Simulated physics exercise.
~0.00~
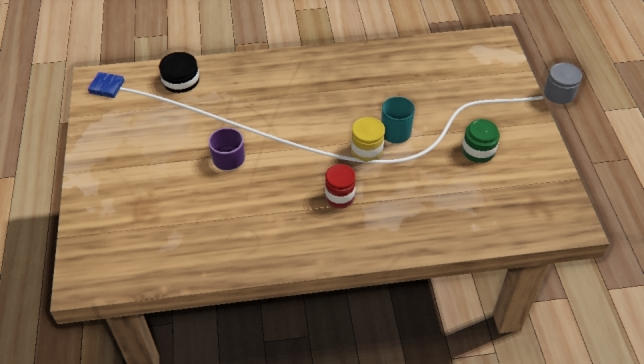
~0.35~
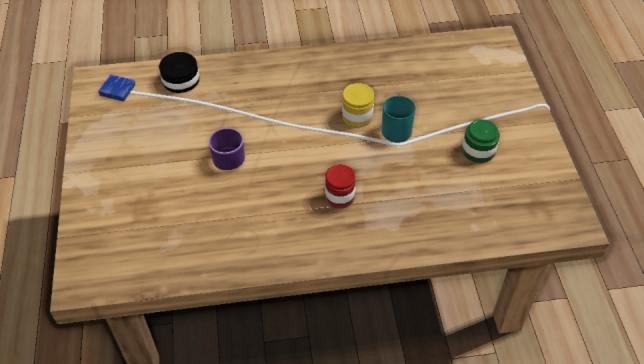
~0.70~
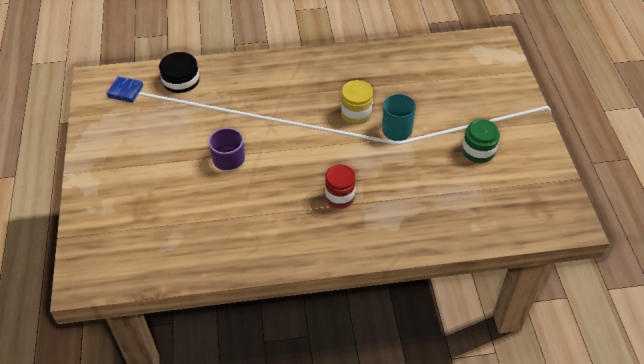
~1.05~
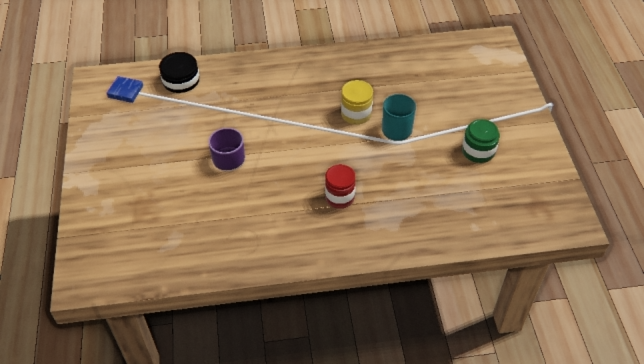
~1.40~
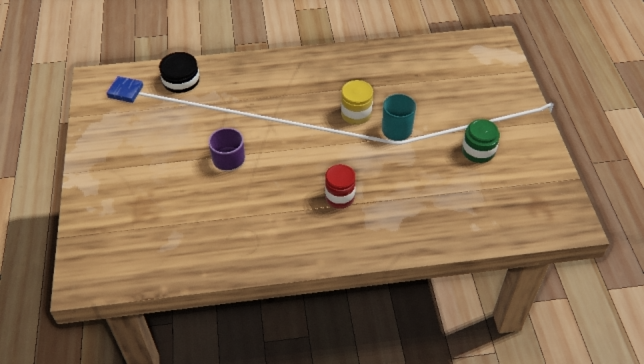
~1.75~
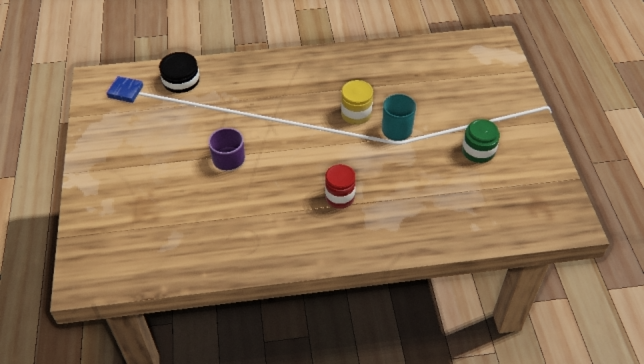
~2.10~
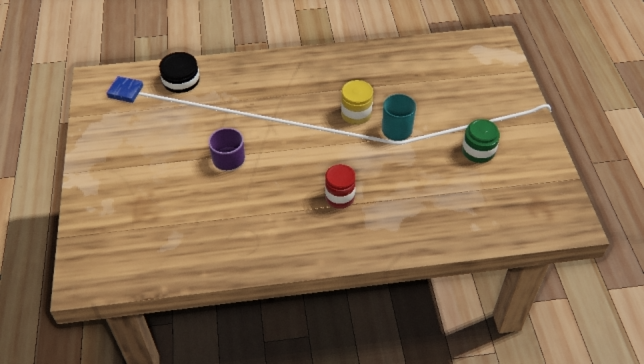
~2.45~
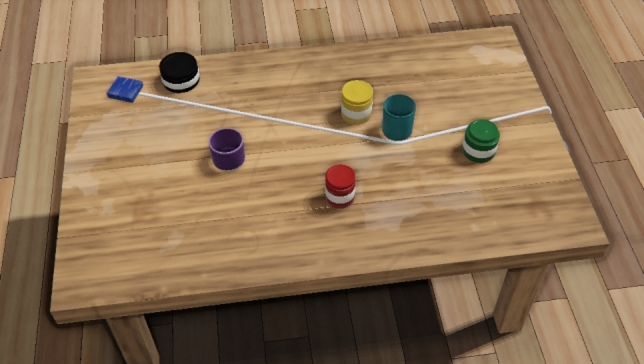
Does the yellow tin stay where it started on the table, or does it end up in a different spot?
It ends up in a different spot, having shifted a moderate way toward the far side of the table, where it remains upright.
